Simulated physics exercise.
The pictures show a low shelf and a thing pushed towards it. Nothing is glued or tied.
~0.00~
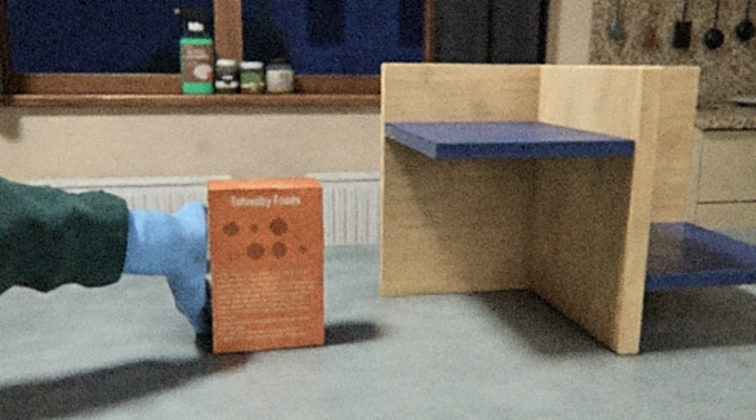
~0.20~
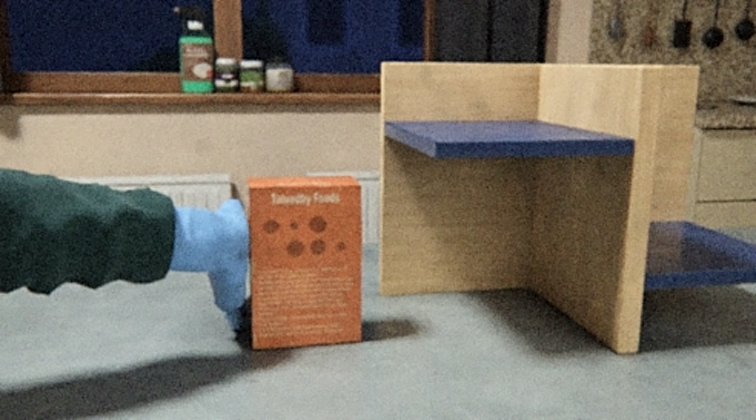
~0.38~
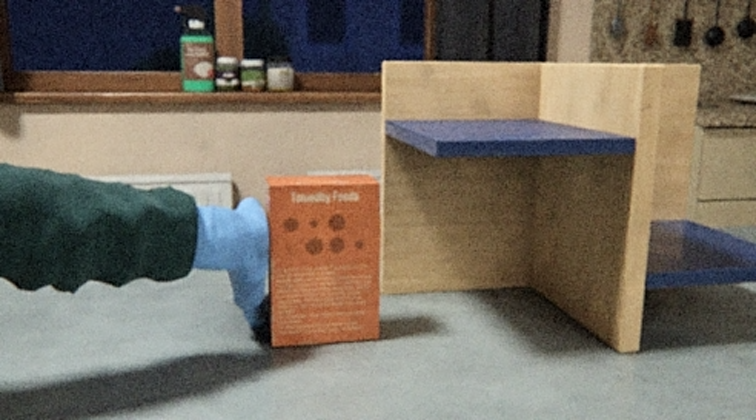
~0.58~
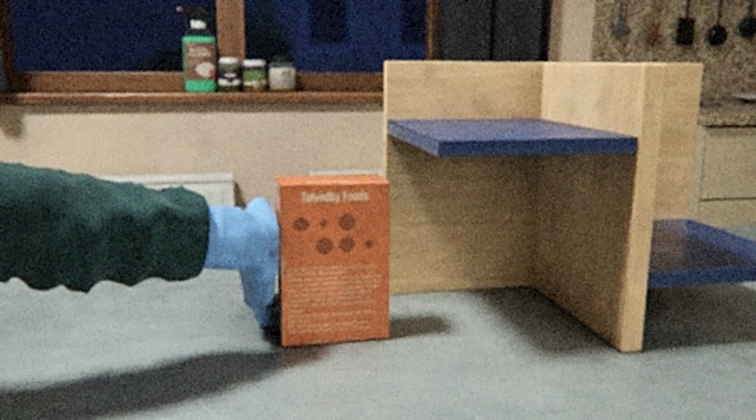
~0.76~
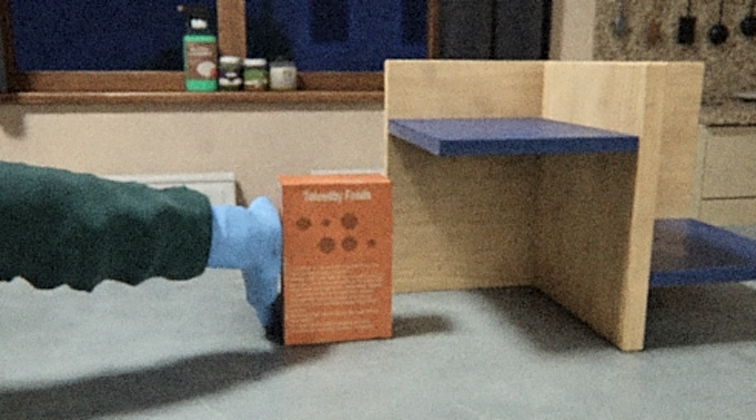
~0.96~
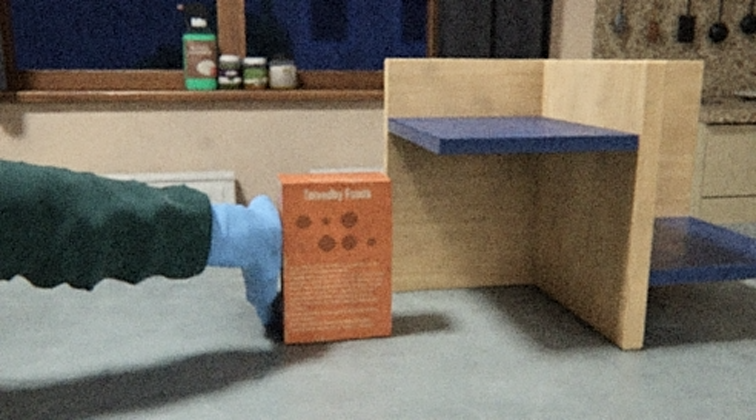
A blue-gloved hand slides an upright orange packet right across the table toward a shelf.
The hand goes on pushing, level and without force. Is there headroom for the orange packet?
In the end the orange packet goes under.
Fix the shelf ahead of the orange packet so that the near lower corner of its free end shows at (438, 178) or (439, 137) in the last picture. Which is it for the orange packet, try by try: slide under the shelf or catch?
Try by try, it slides in; gets in.
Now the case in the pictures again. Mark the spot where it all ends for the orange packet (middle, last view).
Roughly at (465, 249).
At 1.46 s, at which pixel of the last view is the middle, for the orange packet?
At about (408, 252).
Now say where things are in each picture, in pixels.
In the first picture, hand sliding it forward; orange packet (266, 263); shelf (583, 195).
In the second picture, hand sliding it forward; orange packet (304, 260); shelf (583, 194).
In the third picture, hand sliding it forward; orange packet (323, 258); shelf (584, 193).
In the fourth picture, hand sliding it forward; orange packet (332, 257); shelf (586, 192).
In the fifth picture, hand sliding it forward; orange packet (334, 257); shelf (587, 192).
In the sixth picture, hand sliding it forward; orange packet (334, 255); shelf (587, 190).
By 1.26 s, orange packet sliding up to the opening near (365, 254).
By 1.46 s, orange packet part of the way in near (407, 252).
By 1.64 s, orange packet part of the way in near (447, 250).
When it is over (2.2 s), the orange packet slides in, near (465, 249).
